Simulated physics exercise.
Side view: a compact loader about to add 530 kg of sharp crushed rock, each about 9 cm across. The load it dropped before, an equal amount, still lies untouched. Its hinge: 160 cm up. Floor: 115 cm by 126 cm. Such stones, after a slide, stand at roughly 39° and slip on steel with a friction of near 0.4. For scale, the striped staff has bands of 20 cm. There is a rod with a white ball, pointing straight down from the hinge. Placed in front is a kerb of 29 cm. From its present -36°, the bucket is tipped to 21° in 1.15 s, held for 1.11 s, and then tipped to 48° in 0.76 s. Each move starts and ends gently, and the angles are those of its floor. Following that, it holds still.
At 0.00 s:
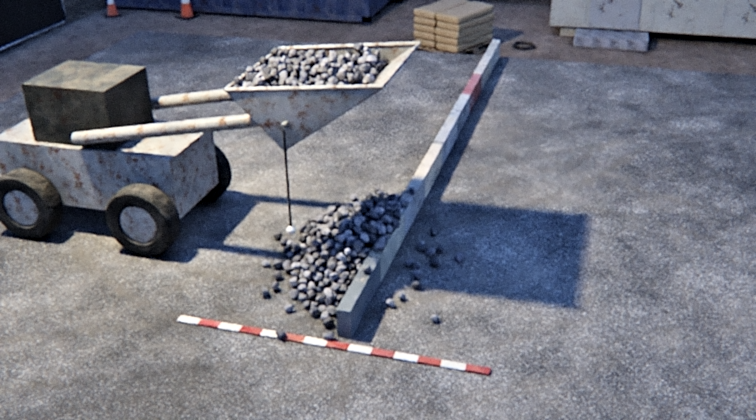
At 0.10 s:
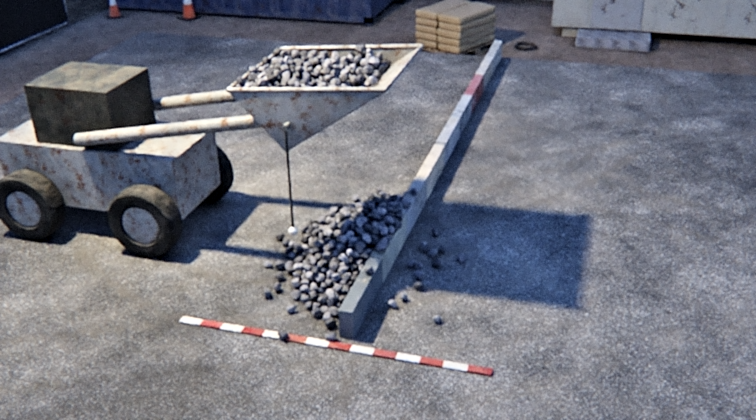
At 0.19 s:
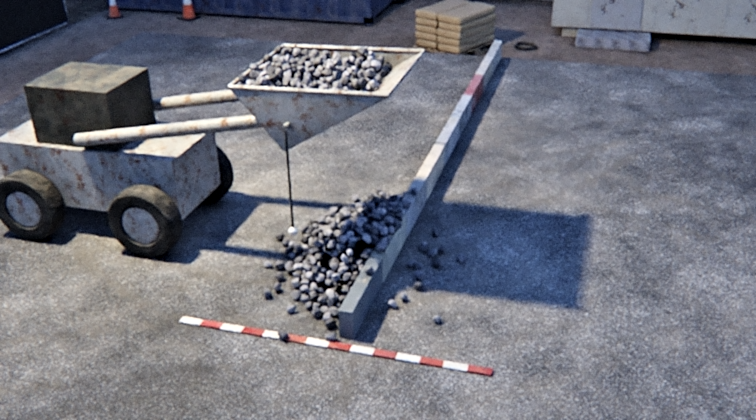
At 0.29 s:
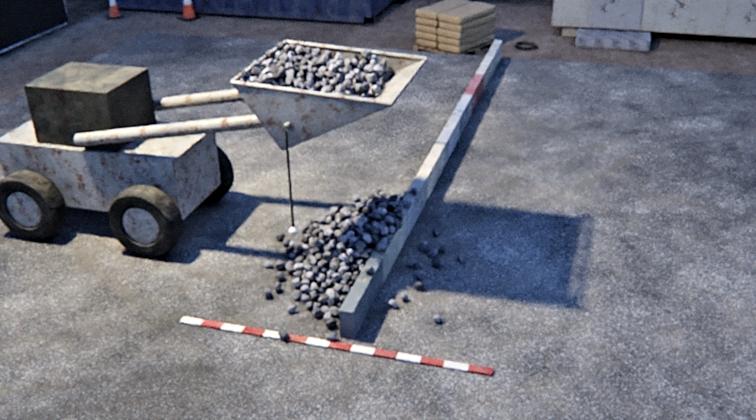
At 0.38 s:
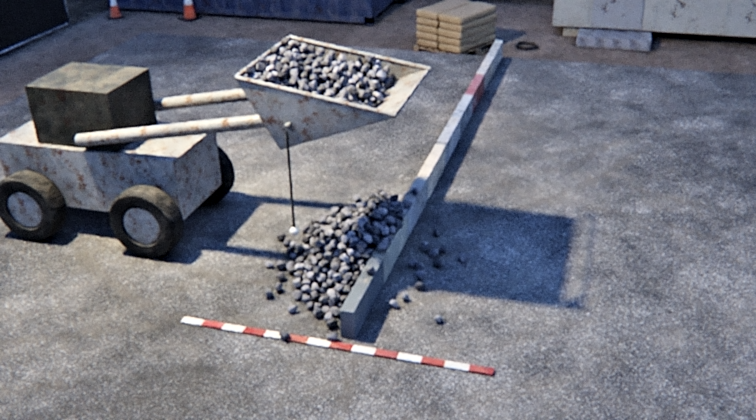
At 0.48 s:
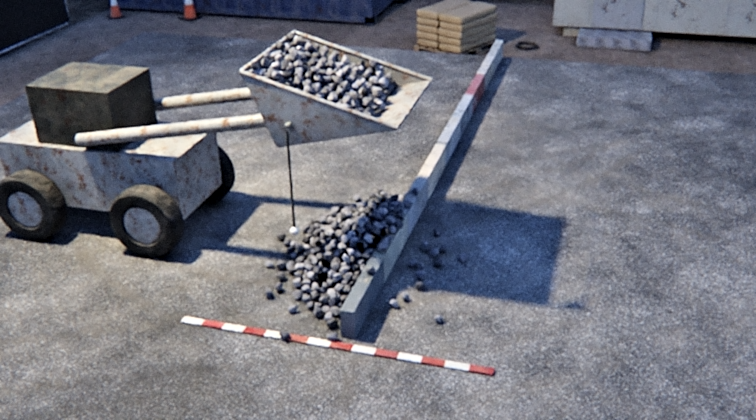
On a rough grey yard, a loader's bucket full of stones slowly tilted downward at its right end above an earlier heap against a low kerb, while the stones inside shifted slightly.
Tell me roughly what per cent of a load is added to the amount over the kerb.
Roughly 91 per cent of a load is added.
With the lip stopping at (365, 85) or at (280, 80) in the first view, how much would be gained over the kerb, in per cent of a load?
First some 65, then 0 per cent.
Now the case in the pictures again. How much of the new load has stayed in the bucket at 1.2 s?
About 100 per cent.
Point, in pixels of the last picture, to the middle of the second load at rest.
(429, 252).
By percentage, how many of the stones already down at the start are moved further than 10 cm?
The answer is about 0 per cent.
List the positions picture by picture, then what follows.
In the first frame, the bucket is at -36°, its lip at (384, 87); the top of the load is at (340, 59). The earlier load is highest near (364, 226), 40 cm above ground level, 97 % on this side of the kerb, 3 % over the kerb.
In the second frame, the bucket is at -35°, its lip at (387, 90); the top of the load is at (332, 60); the stones move at 0.1 m/s on average.
In the third frame, the bucket is at -32°, its lip at (389, 96); the top of the load is at (299, 55); the stones move at 0.2 m/s on average.
In the fourth frame, the bucket is at -27°, its lip at (392, 104); the top of the load is at (286, 53); the stones move at 0.3 m/s on average.
In the fifth frame, lip at (396, 116), floor tilted -21°, highest stones at (290, 50); the stones move at 0.3 m/s on average.
In the sixth frame, lip at (398, 128), floor tilted -14°, highest stones at (291, 45); the stones move at 0.4 m/s on average.
After 0.9 s the floor is at 12°; in per cent of one load, 100 in the bucket, 97 on this side of the kerb, 3 over the kerb; the foremost stones are at (437, 265).
After 1.2 s the floor is at 21°; in per cent of one load, 100 in the bucket, 97 on this side of the kerb, 3 over the kerb; the foremost stones are at (437, 265).
After 3.5 s the floor is at 48°; in per cent of one load, 0 in the bucket, 109 on this side of the kerb, 91 over the kerb; the foremost stones are at (521, 279).
After 6.3 s the floor is at 48°; in per cent of one load, 0 in the bucket, 107 on this side of the kerb, 93 over the kerb; the foremost stones are at (520, 284). Net gain over the kerb, 91.
